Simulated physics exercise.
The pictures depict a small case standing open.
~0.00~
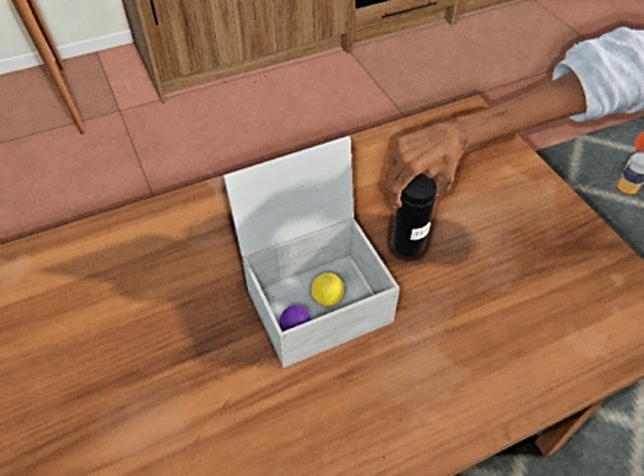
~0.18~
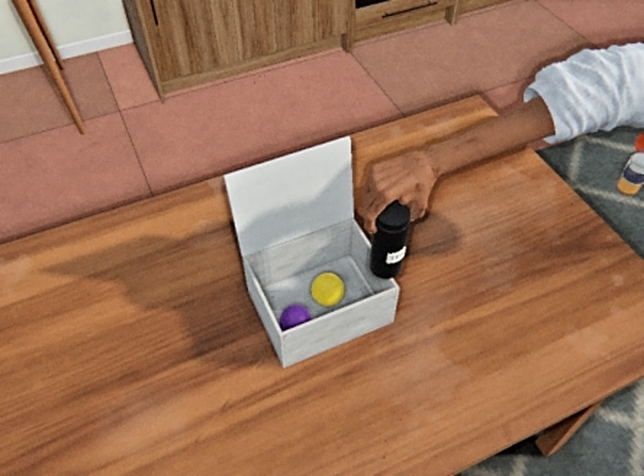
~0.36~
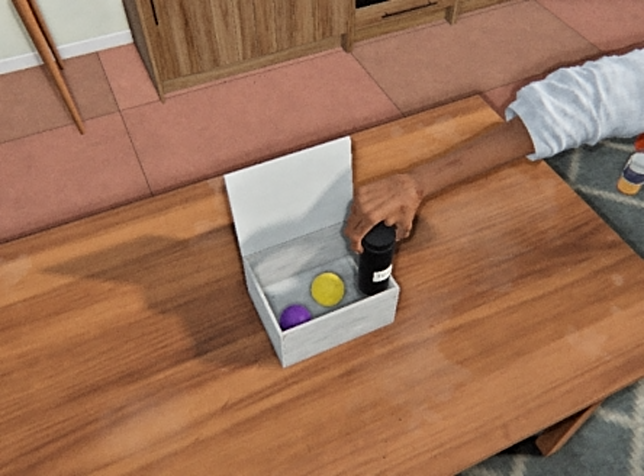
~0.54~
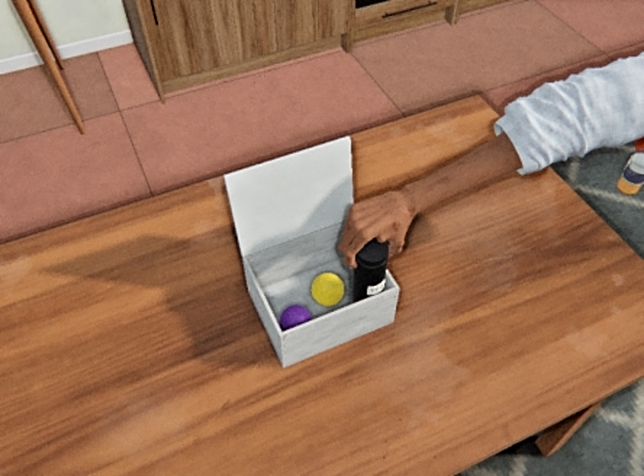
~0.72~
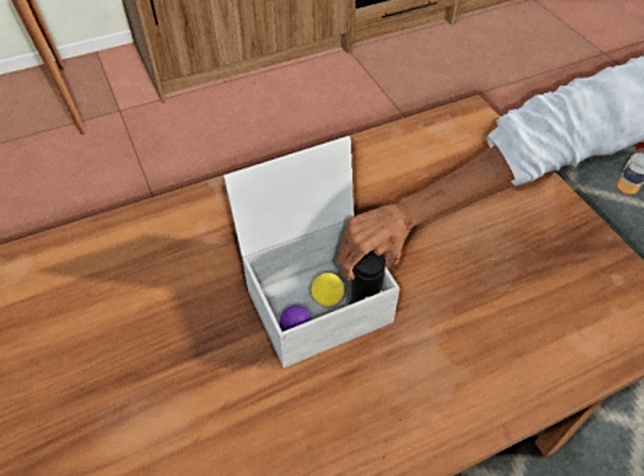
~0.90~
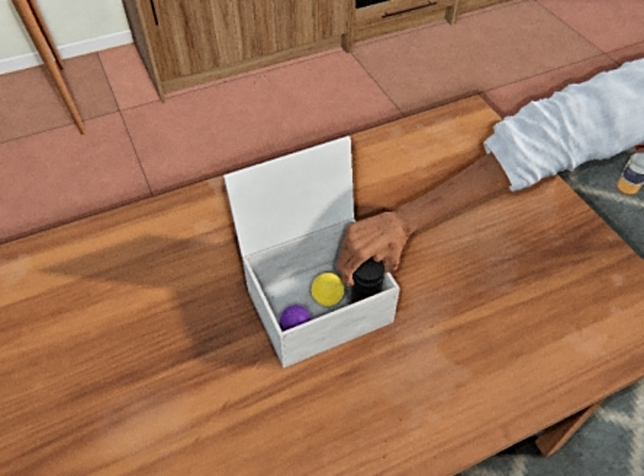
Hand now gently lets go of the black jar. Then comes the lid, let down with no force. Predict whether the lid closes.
The lid never seats.
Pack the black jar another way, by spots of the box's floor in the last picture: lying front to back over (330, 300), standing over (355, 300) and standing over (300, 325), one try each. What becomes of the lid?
On the first attempt the lid drops into place, on the second it can't come down, and on the third it drops into place.
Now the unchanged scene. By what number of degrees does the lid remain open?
Some 18° above the rim.
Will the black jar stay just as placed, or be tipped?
It stays as placed.
After 2.40 s, lid 66° above the rim.
After 2.80 s, lid 18° above the rim.
In the end (6.5 s), lid 19° above the rim; all 3 unmoved. At the end, from the last picture's camera, black jar near (366, 289).
